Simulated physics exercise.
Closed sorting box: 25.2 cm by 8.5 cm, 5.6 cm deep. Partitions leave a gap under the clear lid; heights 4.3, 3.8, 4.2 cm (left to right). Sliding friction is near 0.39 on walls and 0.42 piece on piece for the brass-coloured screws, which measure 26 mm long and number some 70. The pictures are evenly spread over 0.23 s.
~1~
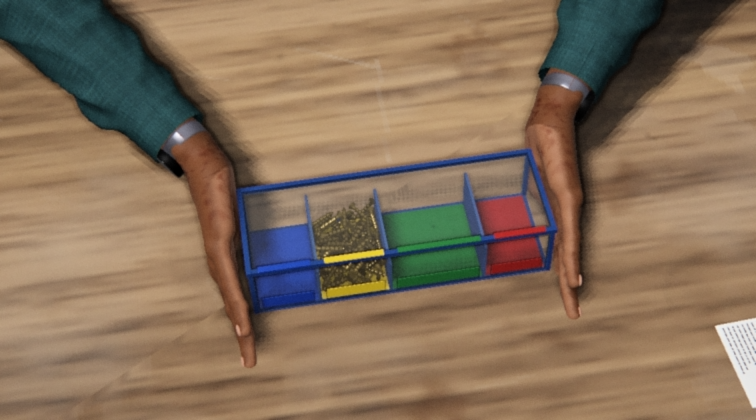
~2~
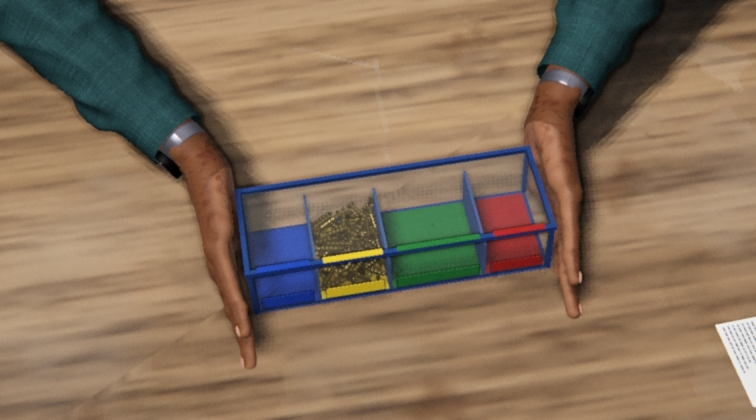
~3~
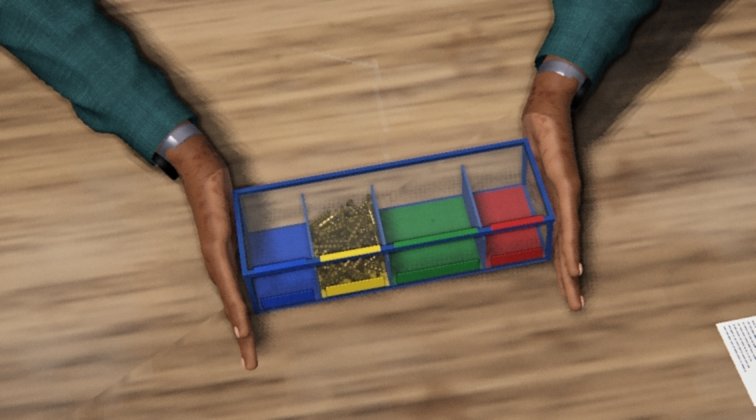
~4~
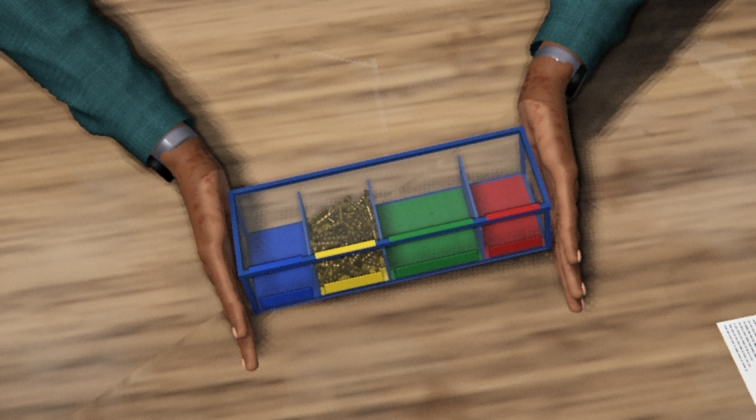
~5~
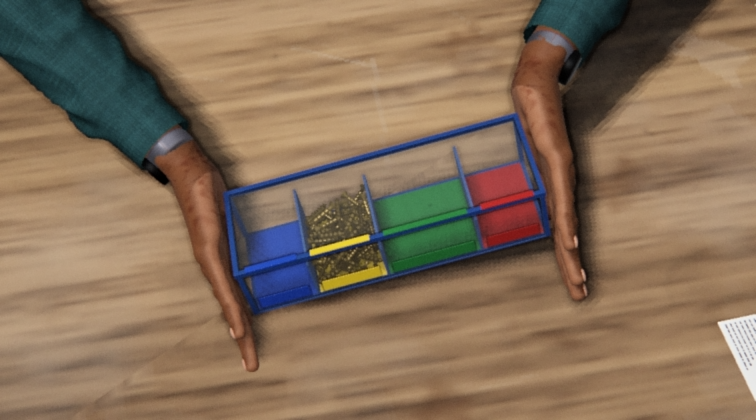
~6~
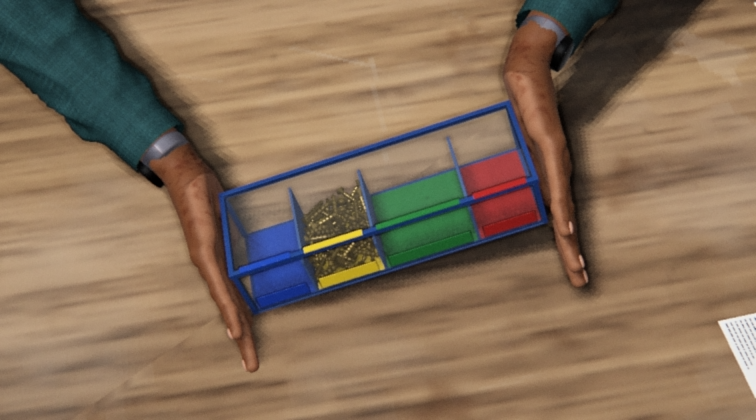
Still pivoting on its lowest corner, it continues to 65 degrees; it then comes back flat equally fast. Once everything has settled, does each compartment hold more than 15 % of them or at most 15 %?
Red: At most 15 %; blue: At most 15 %; green: At most 15 %; yellow: More than 15 %.
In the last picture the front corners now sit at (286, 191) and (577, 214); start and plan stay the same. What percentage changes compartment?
That gives some 10 per cent.
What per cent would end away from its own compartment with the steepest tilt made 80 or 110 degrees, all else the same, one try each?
I'd expect close to 10 and then close to 10 per cent.
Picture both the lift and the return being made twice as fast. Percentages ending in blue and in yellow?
The blue compartment would end with 5 per cent and the yellow one with 95 per cent.
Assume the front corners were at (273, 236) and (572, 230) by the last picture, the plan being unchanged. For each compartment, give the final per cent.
In the end red holds 0 %, blue holds 0 %, green holds 5 % and yellow holds 95 %.
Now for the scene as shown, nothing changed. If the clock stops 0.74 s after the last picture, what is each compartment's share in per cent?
Red 0; blue 0; green 0; yellow 100.
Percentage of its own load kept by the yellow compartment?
Close to 100 in a hundred.
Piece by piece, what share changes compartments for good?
About 0 per cent.
Then, 0.74 s after the last picture, tilt 65 degrees; yellow 100 %.
Then, 1.24 s after the last picture, tilt 28 degrees; yellow 100 %.
Then, 1.80 s after the last picture, tilt 0 degrees; yellow 100 %.
In the end, red 0 %, blue 0 %, green 0 %, yellow 100 %.
